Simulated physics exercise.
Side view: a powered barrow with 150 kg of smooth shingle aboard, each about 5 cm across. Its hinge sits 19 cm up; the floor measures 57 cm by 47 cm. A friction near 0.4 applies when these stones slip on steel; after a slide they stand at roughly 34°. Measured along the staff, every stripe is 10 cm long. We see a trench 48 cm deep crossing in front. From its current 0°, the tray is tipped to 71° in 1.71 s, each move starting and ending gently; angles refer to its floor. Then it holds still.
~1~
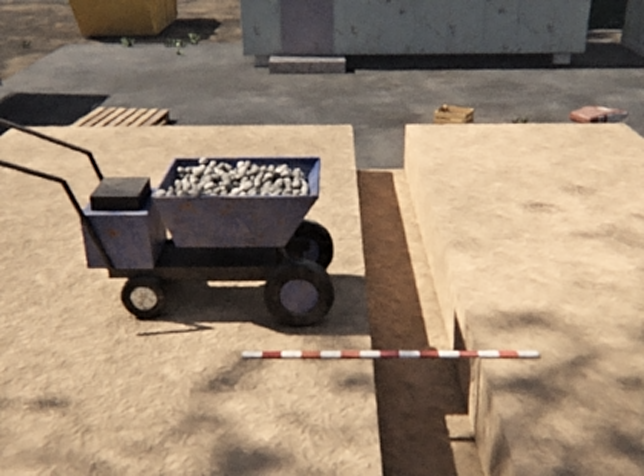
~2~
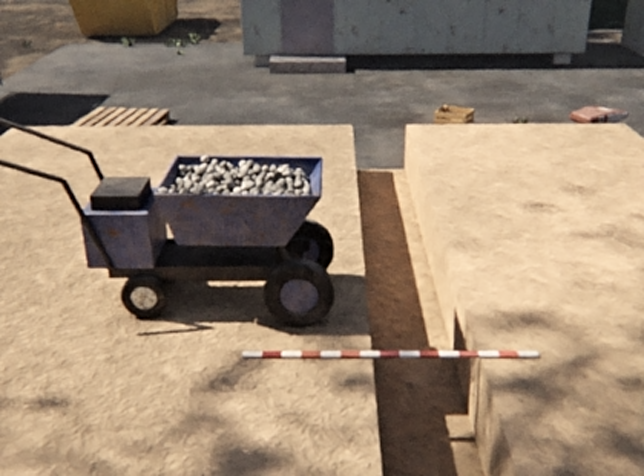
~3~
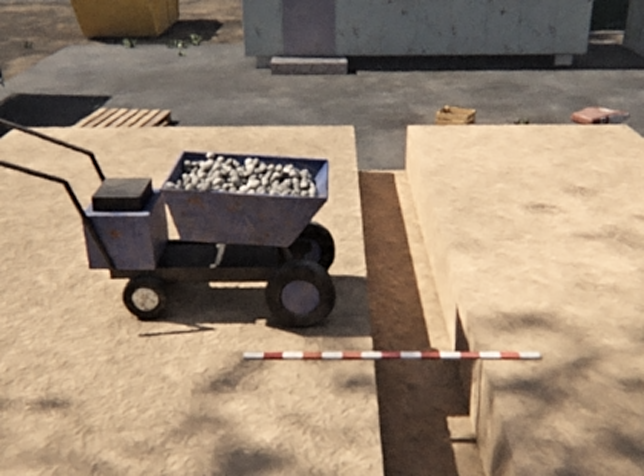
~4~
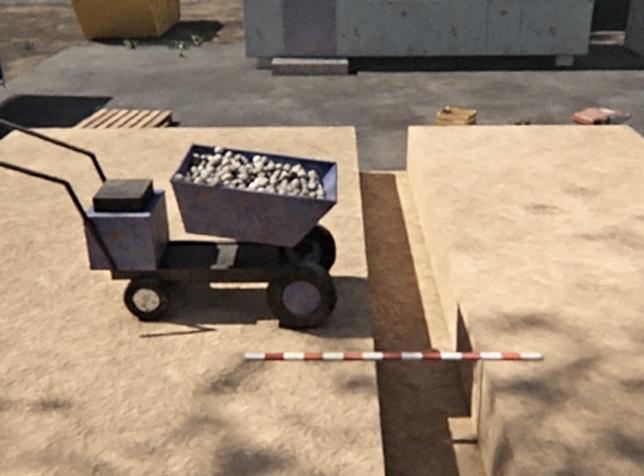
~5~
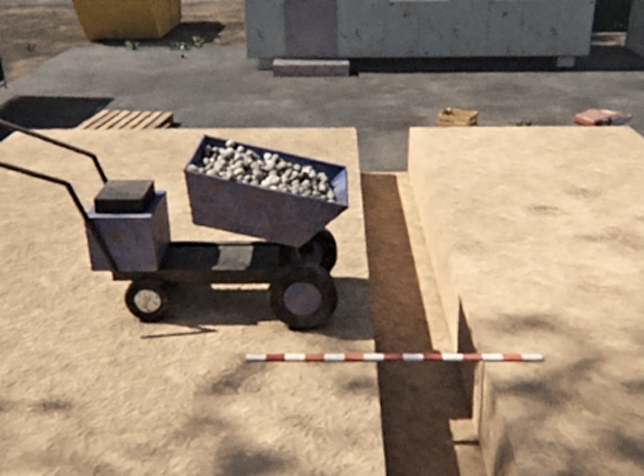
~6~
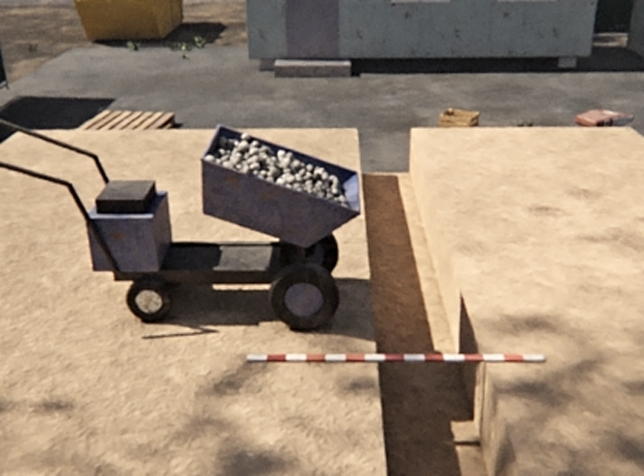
The blue tray of a barrow loaded with grey stones tilts gradually toward the right.
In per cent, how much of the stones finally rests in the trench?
Roughly 92 per cent of them.
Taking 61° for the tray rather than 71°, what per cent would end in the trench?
Roughly 75 per cent would end in the trench.
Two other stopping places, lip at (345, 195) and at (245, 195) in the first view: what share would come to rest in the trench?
About 60 per cent from the first spot, about 90 from the second.
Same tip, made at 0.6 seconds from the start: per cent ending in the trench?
Probably about 55 in a hundred.
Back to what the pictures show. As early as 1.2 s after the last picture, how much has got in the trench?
By that moment, roughly 45 per cent of the load.
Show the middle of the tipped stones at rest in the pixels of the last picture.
I'd point to around (434, 361).
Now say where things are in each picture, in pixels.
The first frame shows lip at (318, 197), floor tilted 0°, highest stones at (230, 171).
In the second frame, the tray is at 1°, its lip at (321, 197); the top of the load is at (232, 170).
The third frame shows lip at (327, 199), floor tilted 4°, highest stones at (223, 167).
In the fourth frame, the tray is at 8°, its lip at (337, 203); the top of the load is at (219, 162).
In the fifth frame, the tray is at 14°, its lip at (348, 207); the top of the load is at (222, 154).
The sixth frame shows lip at (361, 214), floor tilted 20°, highest stones at (232, 145).
Then, 0.7 s after the last picture the floor is at 60°, 98 % in the tray, 2 % in the trench; the foremost stones are at (423, 252).
Then, 1.2 s after the last picture the floor is at 71°, 47 % in the tray, 47 % in the trench, 5 % past the trench; the foremost stones are at (510, 294).
Then, 1.6 s after the last picture the floor is at 71°, 24 % in the tray, 68 % in the trench, 8 % past the trench; the foremost stones are at (563, 297).
Then, 3.5 s after the last picture the floor is at 71°, 0 % in the tray, 92 % in the trench, 8 % past the trench; the foremost stones are at (592, 293).
